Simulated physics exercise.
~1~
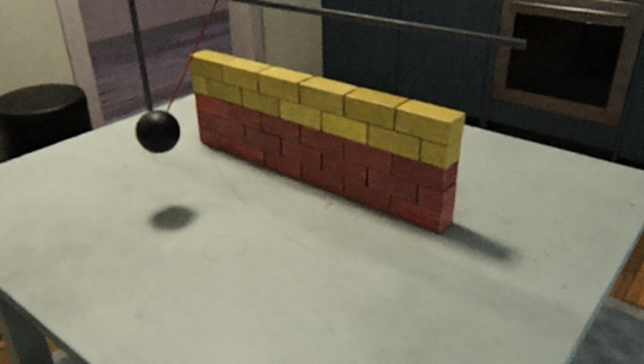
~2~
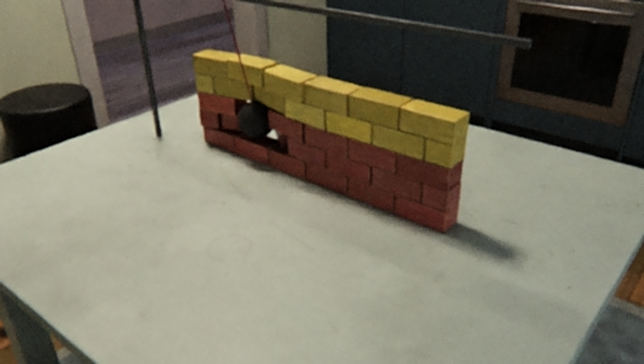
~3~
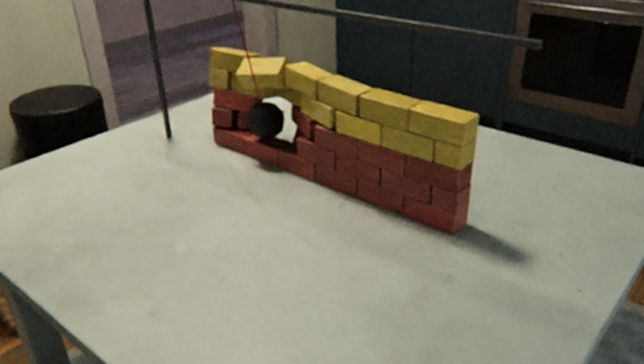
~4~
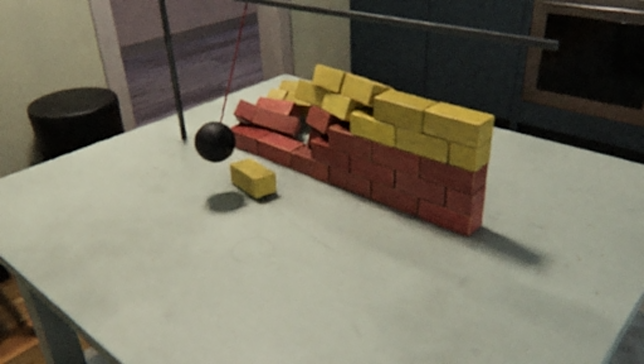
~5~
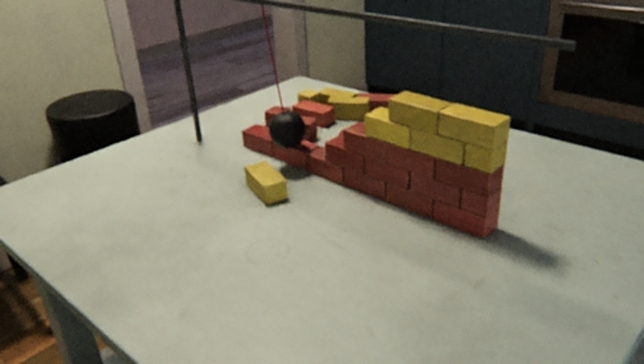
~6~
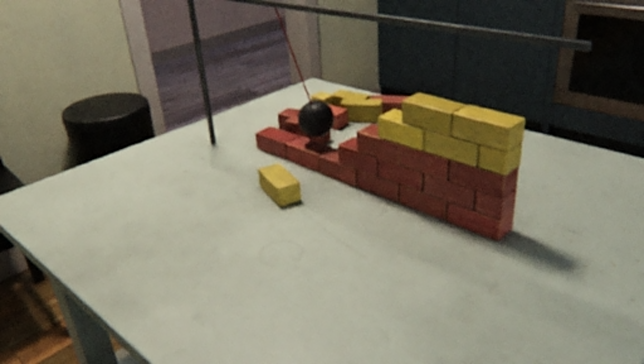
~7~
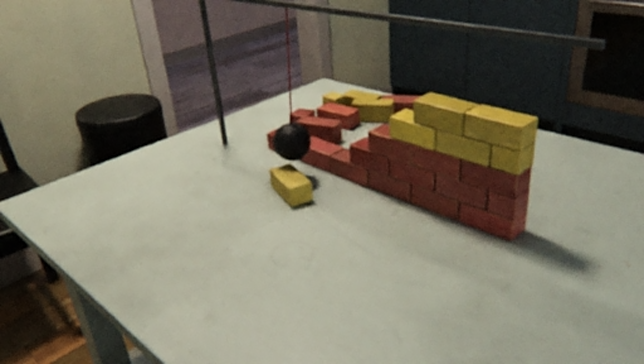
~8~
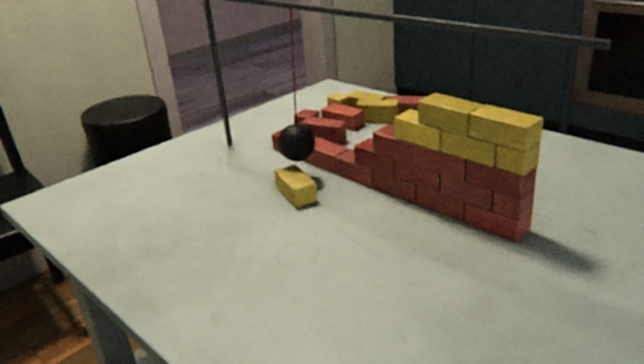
On a pale table in a kitchen-like room, a dark ball hangs on a thin red line from an overhead beam beside a low wall of red blocks topped with yellow ones. The ball swings right and punches into the left part of the wall, opening a hole as the upper blocks bulge and tilt. It swings back left while that section crumbles and a yellow block lands in front. The ball swings over the gap and back again, ending above the low rubble at the left, with the wall's right side still standing.
